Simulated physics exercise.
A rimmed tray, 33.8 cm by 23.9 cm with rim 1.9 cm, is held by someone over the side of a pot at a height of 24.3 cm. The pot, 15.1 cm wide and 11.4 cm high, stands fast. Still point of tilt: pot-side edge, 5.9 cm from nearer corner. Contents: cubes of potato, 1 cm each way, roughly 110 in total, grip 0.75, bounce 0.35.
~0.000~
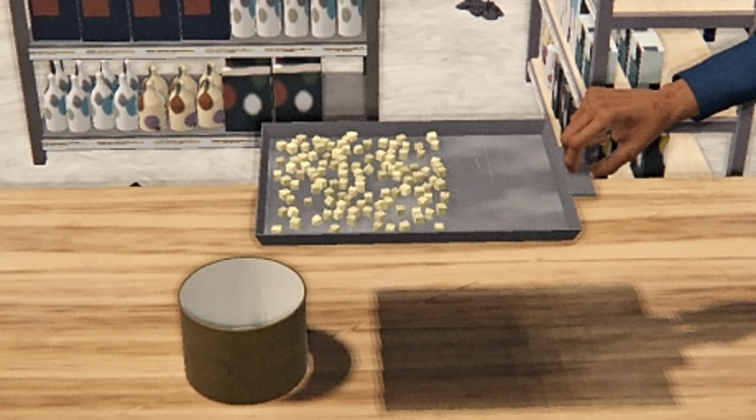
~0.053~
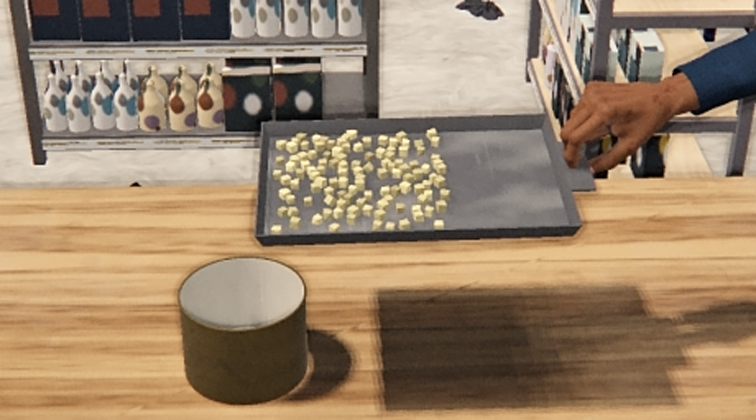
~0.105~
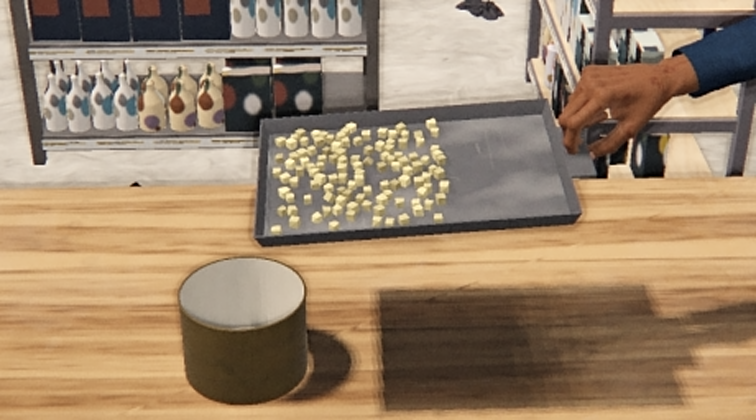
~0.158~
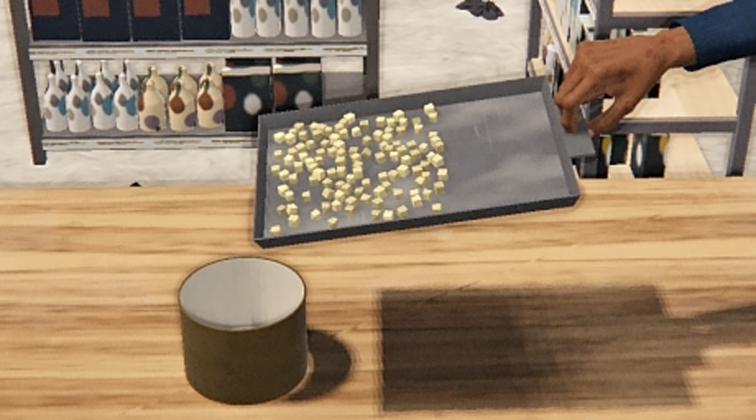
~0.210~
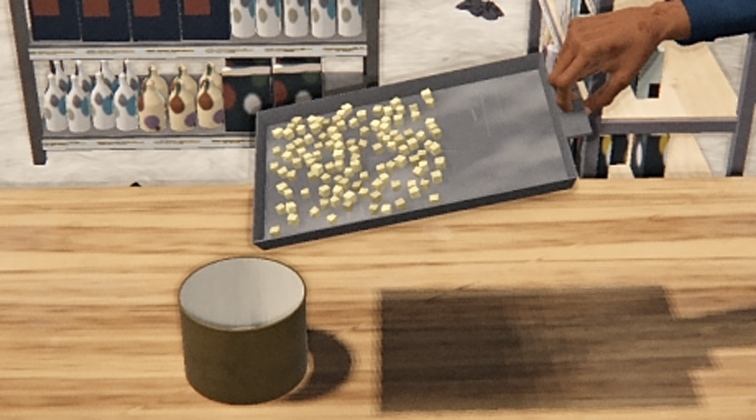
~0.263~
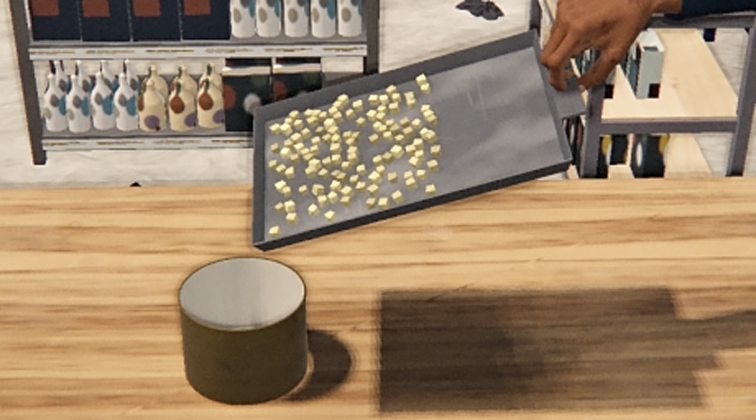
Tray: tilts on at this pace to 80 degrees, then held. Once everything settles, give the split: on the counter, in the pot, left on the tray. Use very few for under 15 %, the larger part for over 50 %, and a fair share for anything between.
Counter: The larger part, pot: A fair share, tray: Very few.
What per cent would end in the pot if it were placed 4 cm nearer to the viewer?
I'd say some 70 per cent would end up there.
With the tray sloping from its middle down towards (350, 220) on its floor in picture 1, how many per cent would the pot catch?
My best guess is some 0 per cent.
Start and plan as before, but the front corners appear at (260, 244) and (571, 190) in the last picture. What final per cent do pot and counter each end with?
Pot: 0, counter: 95.
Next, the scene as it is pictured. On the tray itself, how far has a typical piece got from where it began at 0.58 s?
4 cm.
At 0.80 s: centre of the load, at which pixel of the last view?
(245, 211), roughly.
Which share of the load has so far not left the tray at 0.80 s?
About 75 per cent.
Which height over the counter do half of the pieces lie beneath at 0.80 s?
Roughly 26 centimetres, more or less.
After 0.58 s, tilt 49 degrees; the tray holds 100 %, the pot 0 %.
Then, at 0.80 s, tilt 69 degrees; the tray holds 75 %, the pot 0 %.
After 1.12 s, tilt 80 degrees; the tray holds 20 %, the pot 15 %.
In the end, at 2.4 s, counter 65 %, pot 30 %, tray 10 %.
